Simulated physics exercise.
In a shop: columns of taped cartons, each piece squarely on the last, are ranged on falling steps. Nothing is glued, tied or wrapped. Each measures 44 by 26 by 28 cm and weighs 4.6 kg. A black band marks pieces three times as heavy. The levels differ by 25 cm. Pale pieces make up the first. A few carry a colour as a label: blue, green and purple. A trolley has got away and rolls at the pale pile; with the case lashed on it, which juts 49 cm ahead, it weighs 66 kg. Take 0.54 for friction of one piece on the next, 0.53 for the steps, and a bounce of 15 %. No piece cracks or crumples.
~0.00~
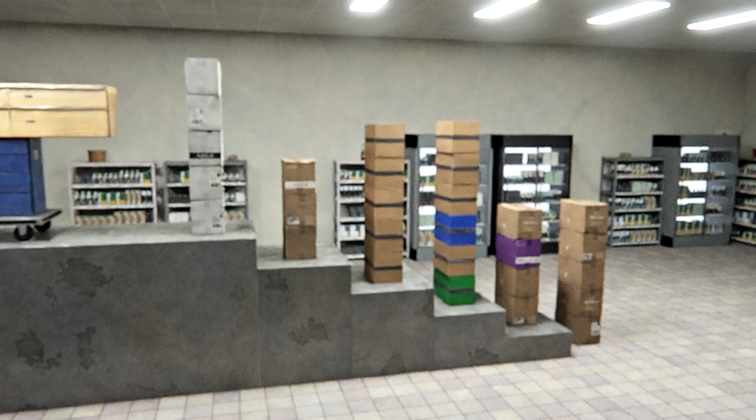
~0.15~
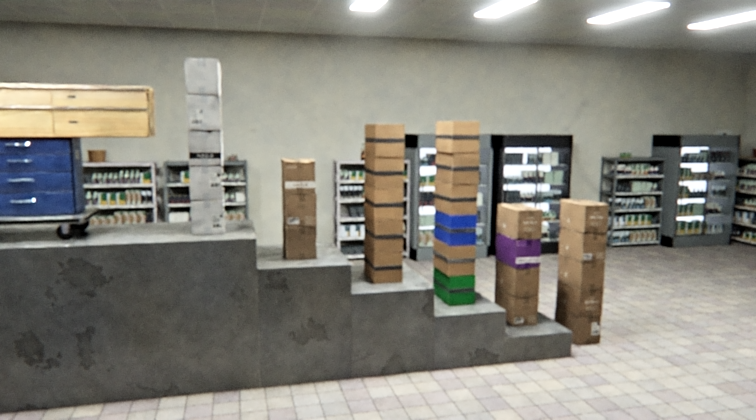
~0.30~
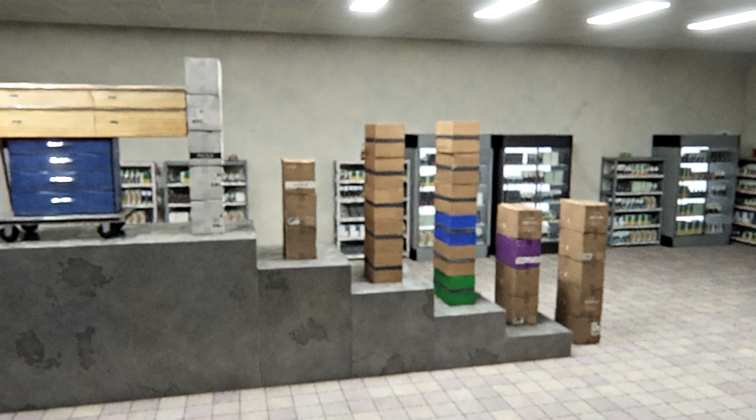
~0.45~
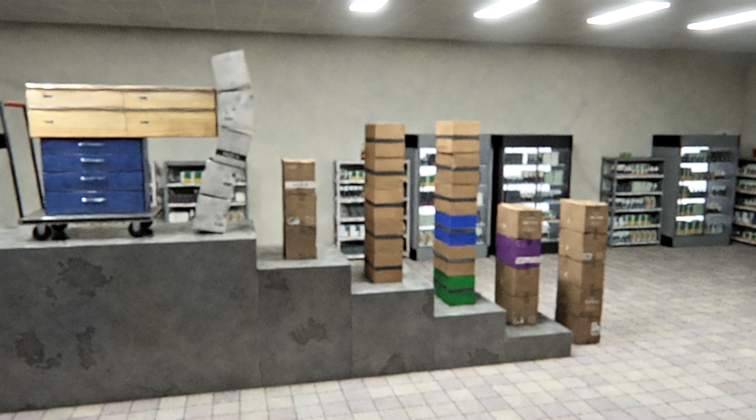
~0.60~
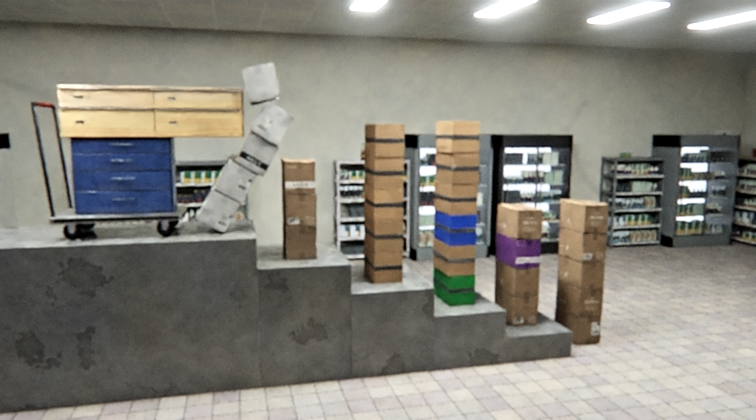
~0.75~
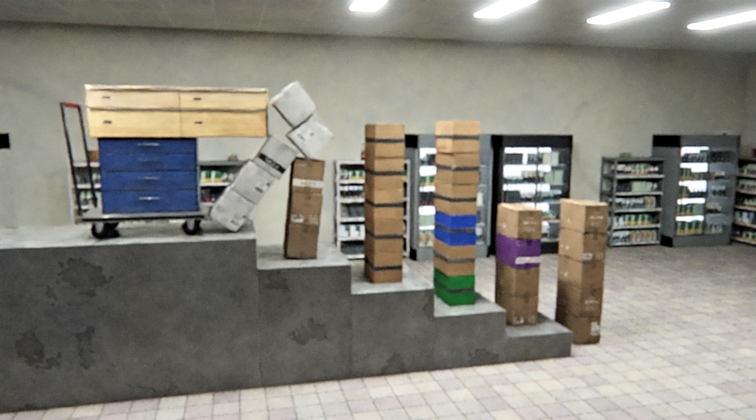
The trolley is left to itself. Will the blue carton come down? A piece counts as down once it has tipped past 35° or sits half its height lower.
That carton drops.
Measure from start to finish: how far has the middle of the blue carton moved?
Some 95 cm.
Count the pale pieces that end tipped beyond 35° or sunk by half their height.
5 pale pieces.
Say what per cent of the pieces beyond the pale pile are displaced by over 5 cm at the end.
90 per cent.
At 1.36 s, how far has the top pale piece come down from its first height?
Some 50 cm lower.
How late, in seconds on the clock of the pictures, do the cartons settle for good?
At about 4.0 s.
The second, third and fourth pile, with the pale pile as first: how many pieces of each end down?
By pile: Second 3, third 5, fourth 4.
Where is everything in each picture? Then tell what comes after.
In the first picture (pixels give the middle of a visible side), load (99, 100) 57 cm short; blue carton (463, 230); purple carton (529, 254); green carton (462, 291); none of the others has stirred.
The second picture shows load (140, 101) 28 cm short; blue carton (463, 230).
The third picture shows load (179, 102) just touching; blue carton (463, 230).
The fourth picture shows load (209, 102) 23 cm in, top of the pale pile leaning 12°; blue carton (463, 230); none of the others has stirred.
The fifth picture shows load (236, 102) 44 cm in, top of the pale pile leaning 13°; blue carton (463, 230); none of the others has stirred.
The sixth picture shows load (261, 103) 63 cm in, top of the pale pile leaning 40°; blue carton (463, 230); purple carton (529, 254); green carton (462, 291); steepest lean 6°, the carton at (309, 176); movement in 3 of them.
After 1.36 s, 5 of the pale pile down; 3 of the 23 other cartons down; blue carton unmoved.
After 2.44 s, 5 of the pale pile down; 12 of the 23 other cartons down; blue carton 70° from how it stood, 19 cm lower; purple carton 9° from how it stood.
After 3.18 s, 5 of the pale pile down; 21 of the 23 other cartons down; blue carton upside down; purple carton on its side.
In the end (4.3 s), 5 of the pale pile down; 21 of the 23 other cartons down; blue carton on its side; purple carton on its side; green carton unmoved. From the last view, middles, blue carton near (497, 306), purple carton near (632, 298).
